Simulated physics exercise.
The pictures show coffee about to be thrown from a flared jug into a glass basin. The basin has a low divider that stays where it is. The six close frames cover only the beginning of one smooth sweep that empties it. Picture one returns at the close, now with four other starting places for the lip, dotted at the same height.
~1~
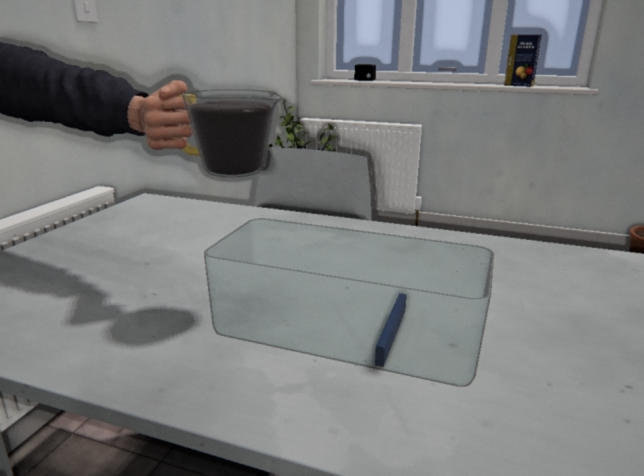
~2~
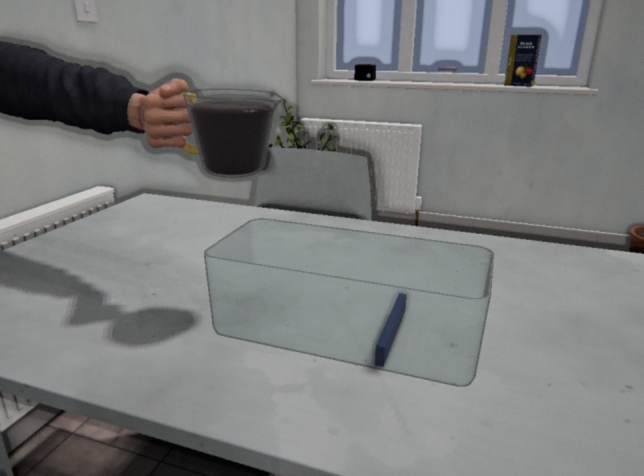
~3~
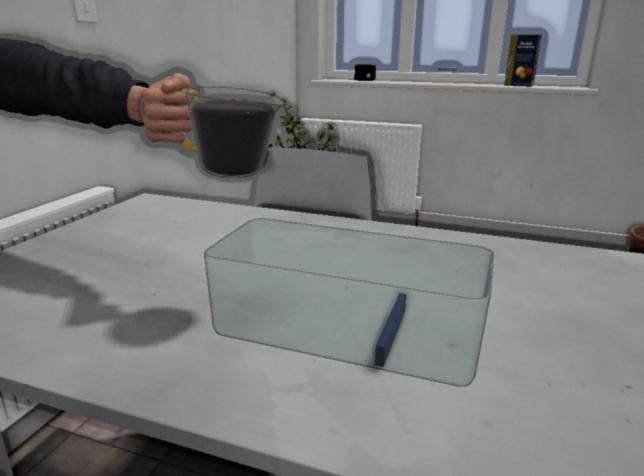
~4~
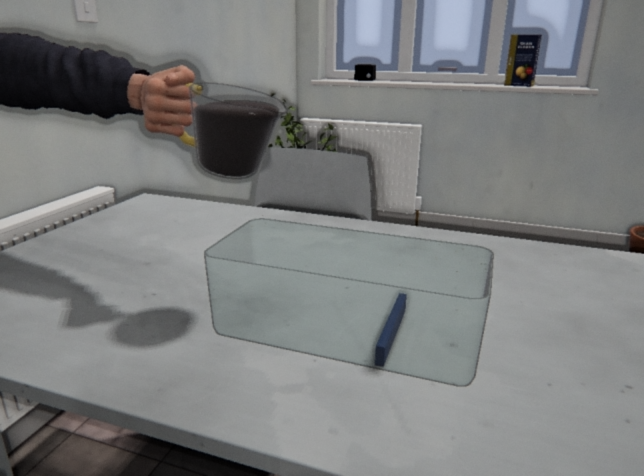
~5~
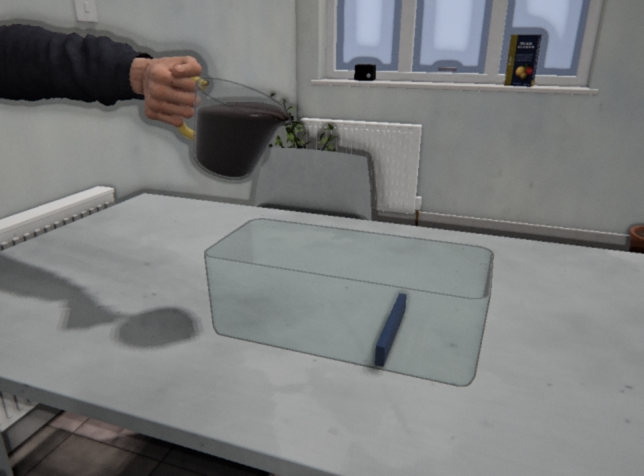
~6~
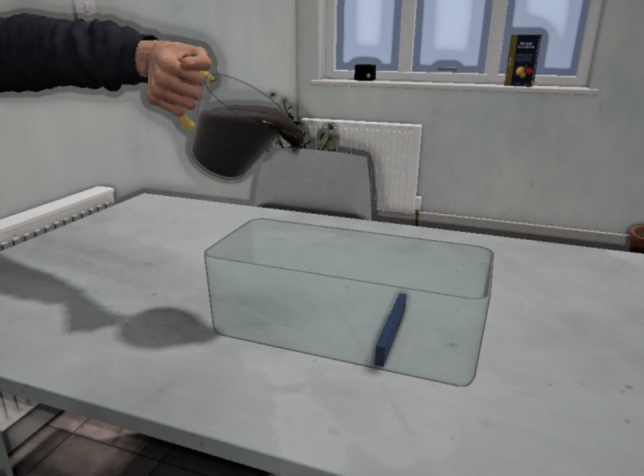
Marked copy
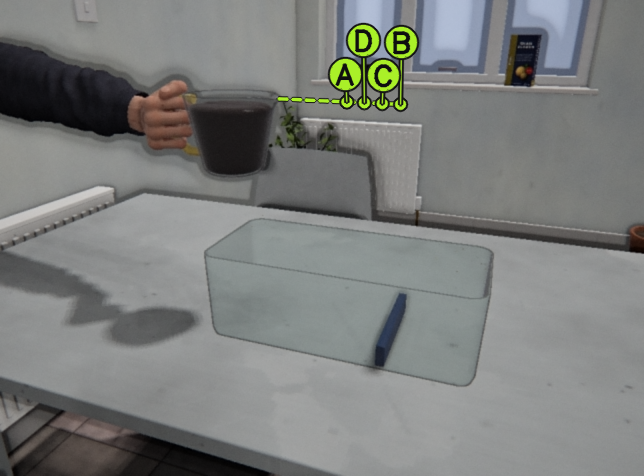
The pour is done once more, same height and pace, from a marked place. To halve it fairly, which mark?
Take A.
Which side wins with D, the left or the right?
The right side.
In lime, A at (346, 101); B at (400, 104); C at (382, 103); D at (364, 102).
With A, about 53 % ends left of the wall and 46 % right of it.
With B, about 27 % ends left of the wall and 71 % right of it.
With C, about 24 % ends left of the wall and 74 % right of it.
With D, about 34 % ends left of the wall and 66 % right of it.
